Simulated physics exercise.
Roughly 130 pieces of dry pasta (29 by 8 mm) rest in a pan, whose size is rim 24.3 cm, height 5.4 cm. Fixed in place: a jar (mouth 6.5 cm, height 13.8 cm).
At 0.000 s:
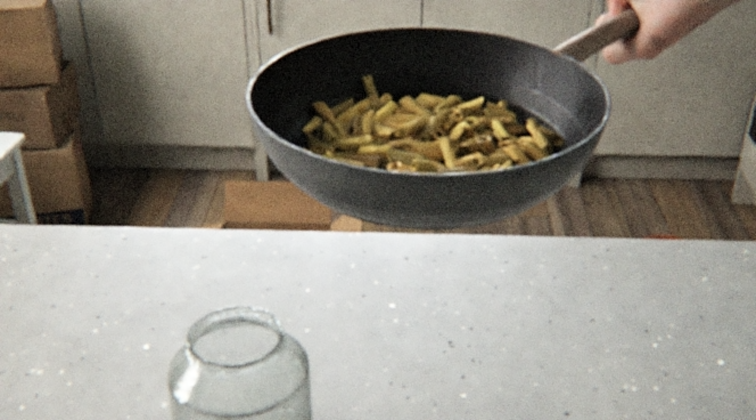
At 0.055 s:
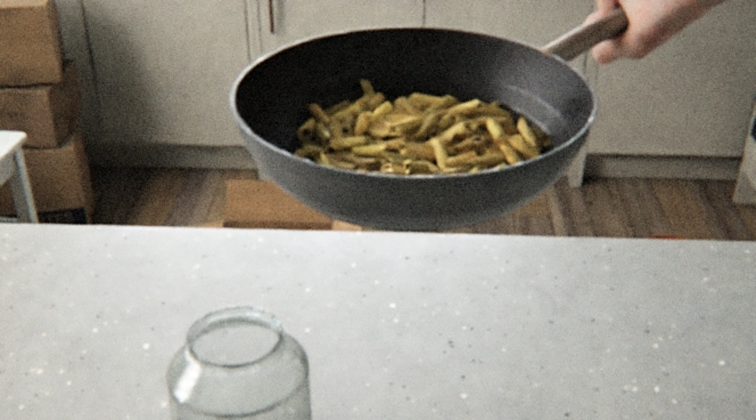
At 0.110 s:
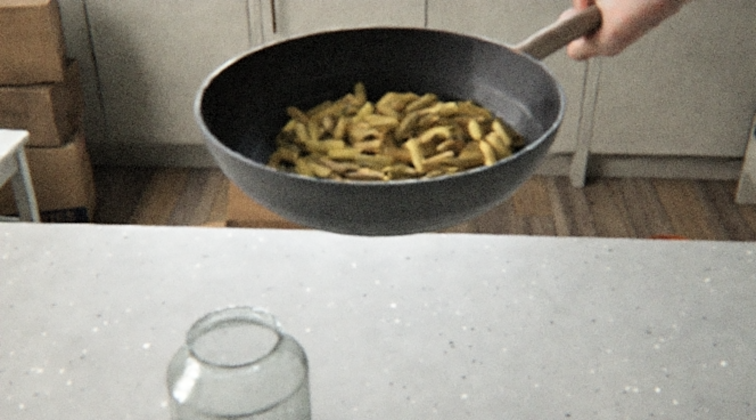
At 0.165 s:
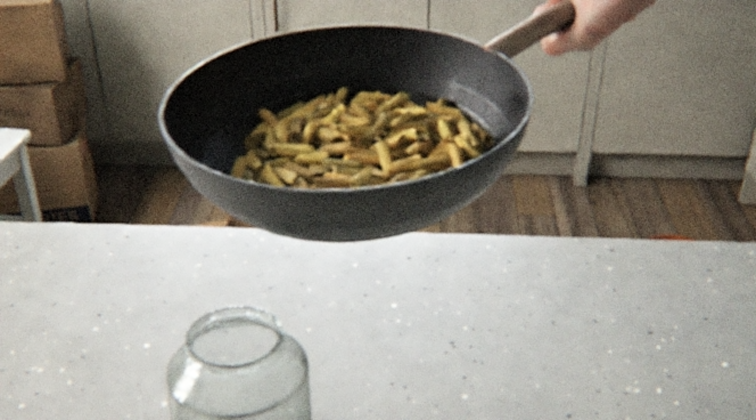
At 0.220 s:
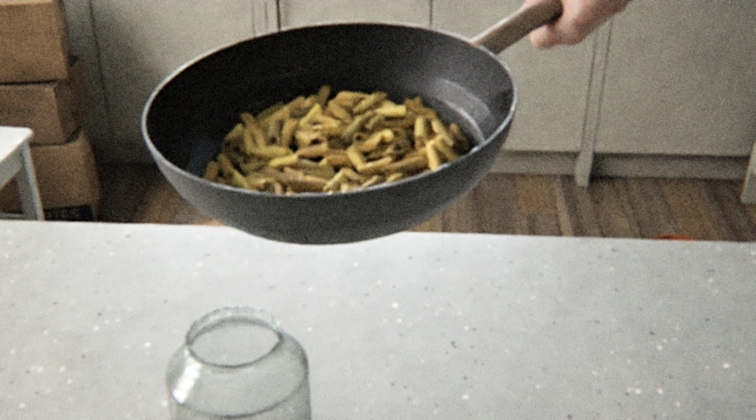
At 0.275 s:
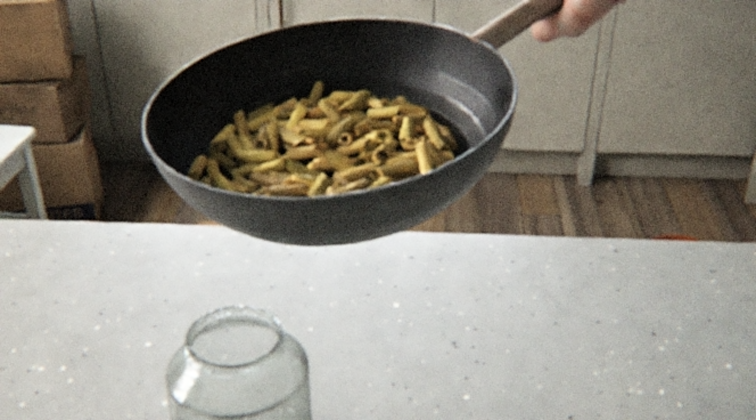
In a kitchen with pale cabinets and stacked cardboard boxes, a hand holds a dark pan of short pasta tubes above a speckled grey counter, with an open glass jar at the front. The hand moves the pan leftward, then tilts it slightly, its left side dipping toward the front.
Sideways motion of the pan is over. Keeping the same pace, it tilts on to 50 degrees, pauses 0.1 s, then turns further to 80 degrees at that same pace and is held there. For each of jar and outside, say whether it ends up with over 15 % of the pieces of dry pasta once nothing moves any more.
Jar - over; outside - over.
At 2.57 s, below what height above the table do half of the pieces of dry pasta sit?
Roughly 22 centimetres above the table.
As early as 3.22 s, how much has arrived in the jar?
It'd be close to 15 per cent by then.
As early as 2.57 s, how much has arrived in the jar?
0 %.
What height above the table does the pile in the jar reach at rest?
Roughly 2.0 centimetres above the table.
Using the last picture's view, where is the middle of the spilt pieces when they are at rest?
Middle of spill: Around (182, 414).
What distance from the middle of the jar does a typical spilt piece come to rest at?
I'd estimate close to 16 centimetres.
After 1.16 s, tilt 32 degrees; pan 100 %; middle of all pieces near (301, 170).
Then, at 1.89 s, tilt 50 degrees; pan 100 %; middle of all pieces near (280, 199).
After 2.57 s, tilt 67 degrees; pan 100 %; middle of all pieces near (278, 221).
Then, at 3.22 s, tilt 80 degrees; outside 10 %, pan 70 %, jar 15 %, in the air 5 %; middle of all pieces near (263, 297).
At rest (4.9 s), outside 30 %, pan 50 %, jar 20 %.
